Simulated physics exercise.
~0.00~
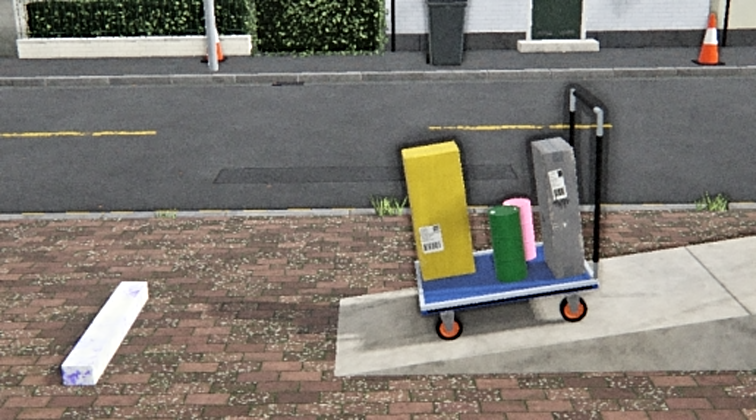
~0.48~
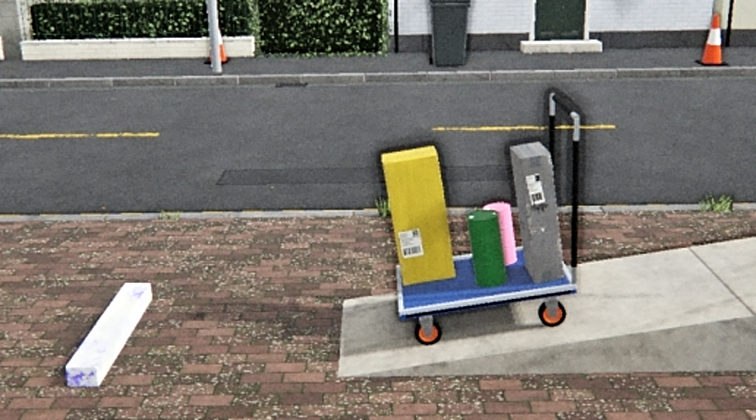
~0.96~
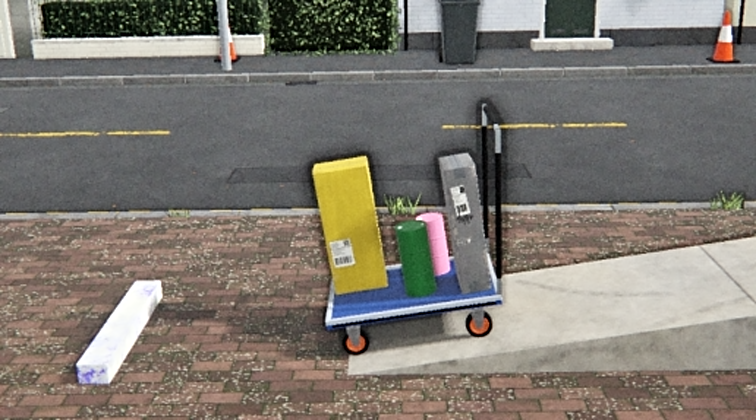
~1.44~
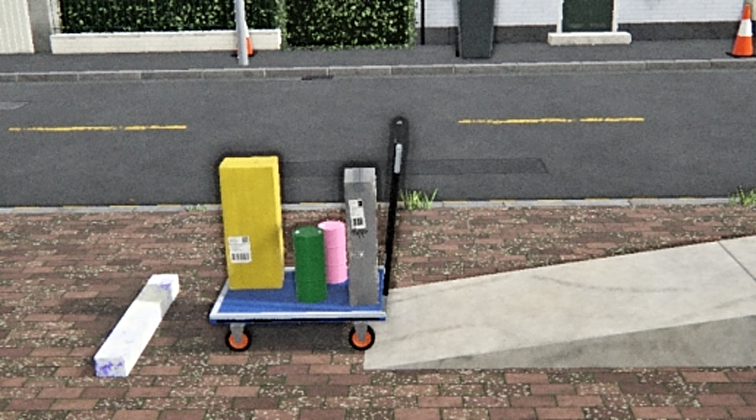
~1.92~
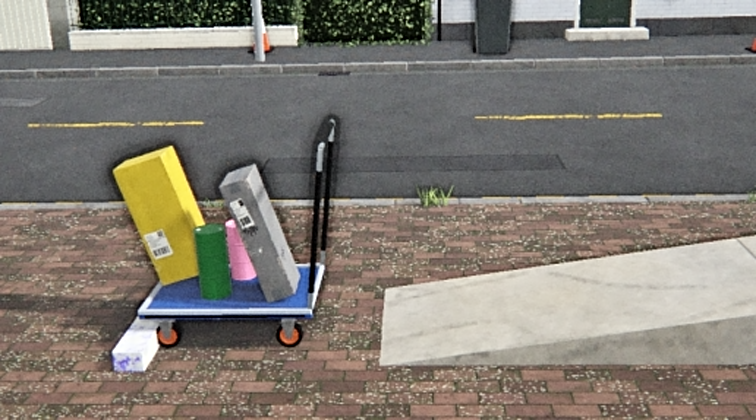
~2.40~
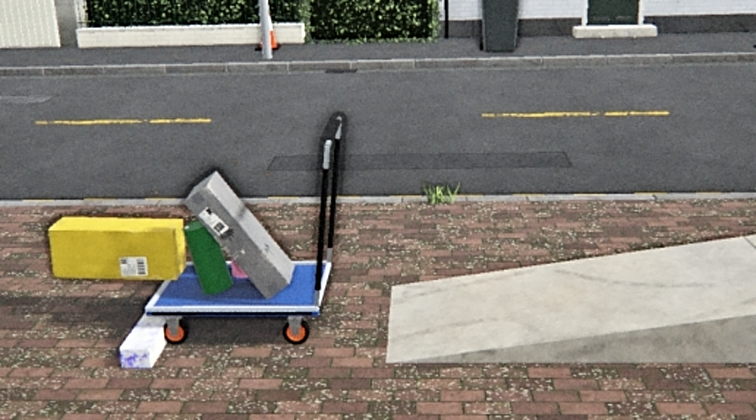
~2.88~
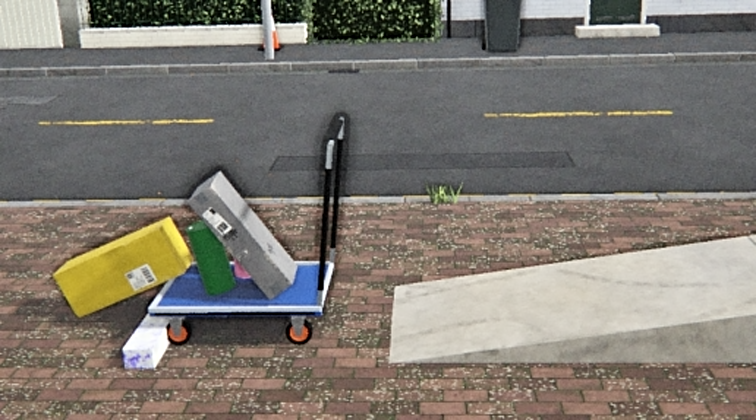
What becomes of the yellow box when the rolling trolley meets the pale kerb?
The yellow box tips forward to the left and is thrown off the front of the trolley.
